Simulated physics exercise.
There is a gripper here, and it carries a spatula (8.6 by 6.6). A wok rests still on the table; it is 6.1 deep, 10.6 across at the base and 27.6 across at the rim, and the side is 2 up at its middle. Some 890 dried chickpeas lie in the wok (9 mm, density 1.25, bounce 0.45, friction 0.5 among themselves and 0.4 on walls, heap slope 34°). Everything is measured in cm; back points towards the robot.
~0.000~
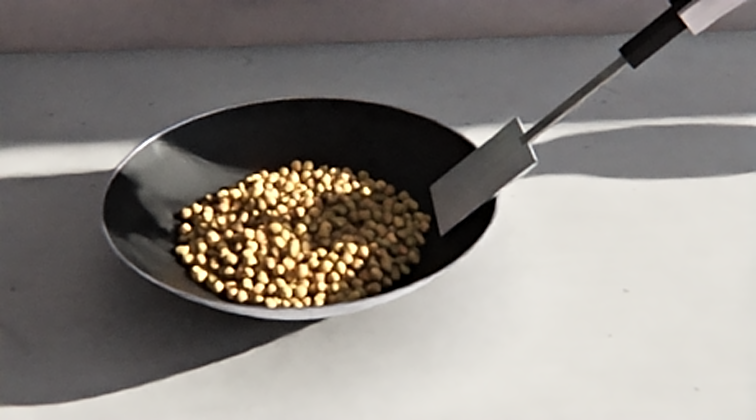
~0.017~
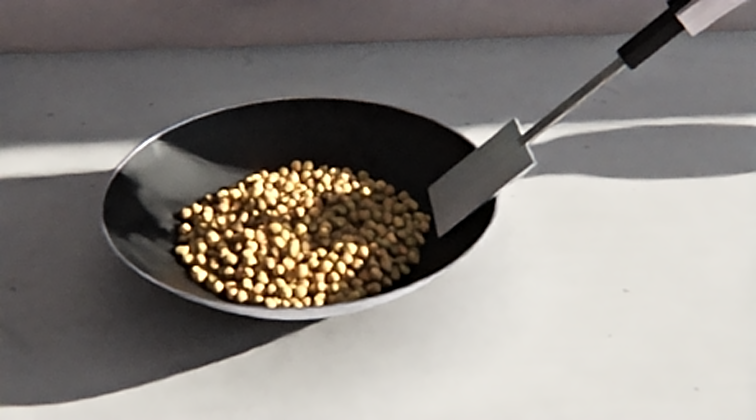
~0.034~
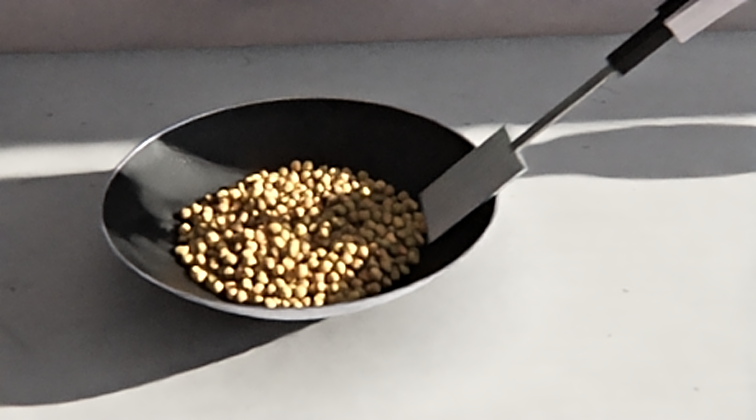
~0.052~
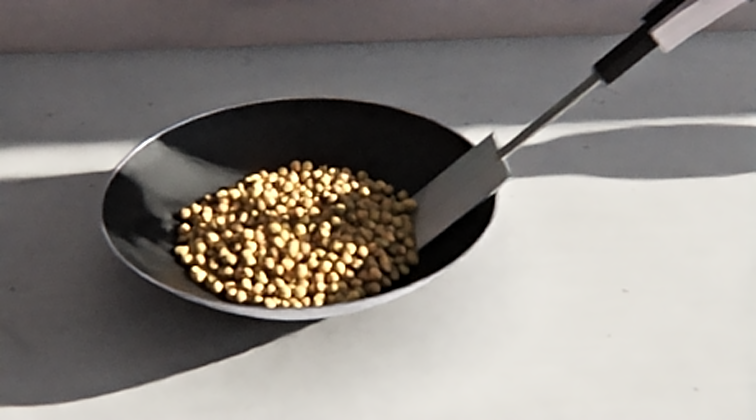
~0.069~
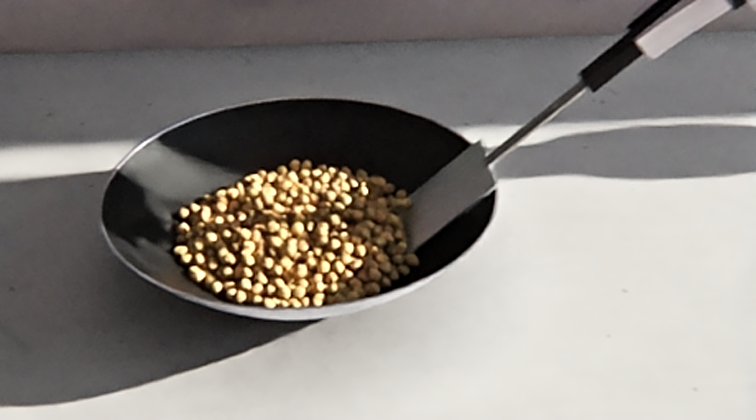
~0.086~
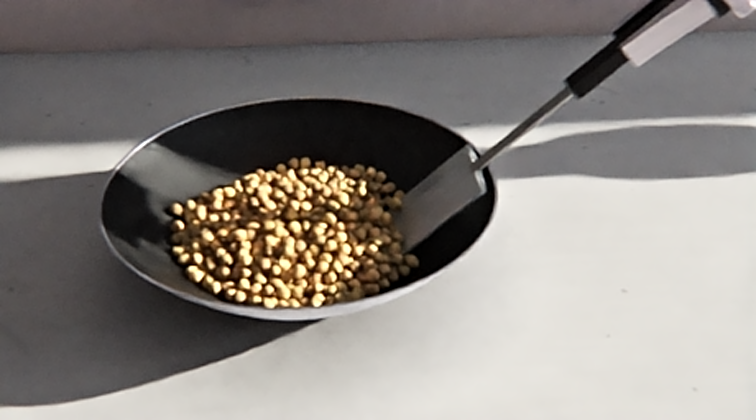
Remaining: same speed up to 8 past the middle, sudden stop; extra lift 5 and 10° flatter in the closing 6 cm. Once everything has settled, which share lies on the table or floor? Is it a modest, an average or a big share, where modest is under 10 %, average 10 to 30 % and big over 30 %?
Modest.
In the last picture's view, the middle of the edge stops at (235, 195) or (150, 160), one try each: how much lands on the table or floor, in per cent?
Roughly 0 and 15 per cent.
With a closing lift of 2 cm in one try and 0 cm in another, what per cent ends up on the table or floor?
Close to 0 and 0 percent respectively.
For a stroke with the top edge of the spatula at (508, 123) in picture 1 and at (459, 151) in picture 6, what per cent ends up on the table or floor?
Roughly 5 percent ends up there.
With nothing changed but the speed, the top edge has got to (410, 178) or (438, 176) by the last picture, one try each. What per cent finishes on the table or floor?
That comes to some 25 and some 20 percent, in that order.
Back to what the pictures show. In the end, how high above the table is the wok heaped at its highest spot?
About 6.5 cm above the table.
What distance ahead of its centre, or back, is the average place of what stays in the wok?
Ahead, by around 4.0 cm.
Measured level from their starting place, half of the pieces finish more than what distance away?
Somewhere about 3 centimetres, I'd say.
By 0.19 s, sloping 43°, highest piece 5 above the table; 893 in the wok.
By 0.29 s, sloping 39°, highest piece 6 above the table; 893 in the wok.
By 0.55 s, sloping 33°, highest piece 7 above the table; 841 in the wok, 43 on the table or floor, 9 on the blade or in flight.
By 1.60 s, sloping 33°, highest piece 6 above the table; 840 in the wok, 53 on the table or floor.
Final count, 840 in the wok, 53 on the table or floor. That is 6 % on the table or floor.
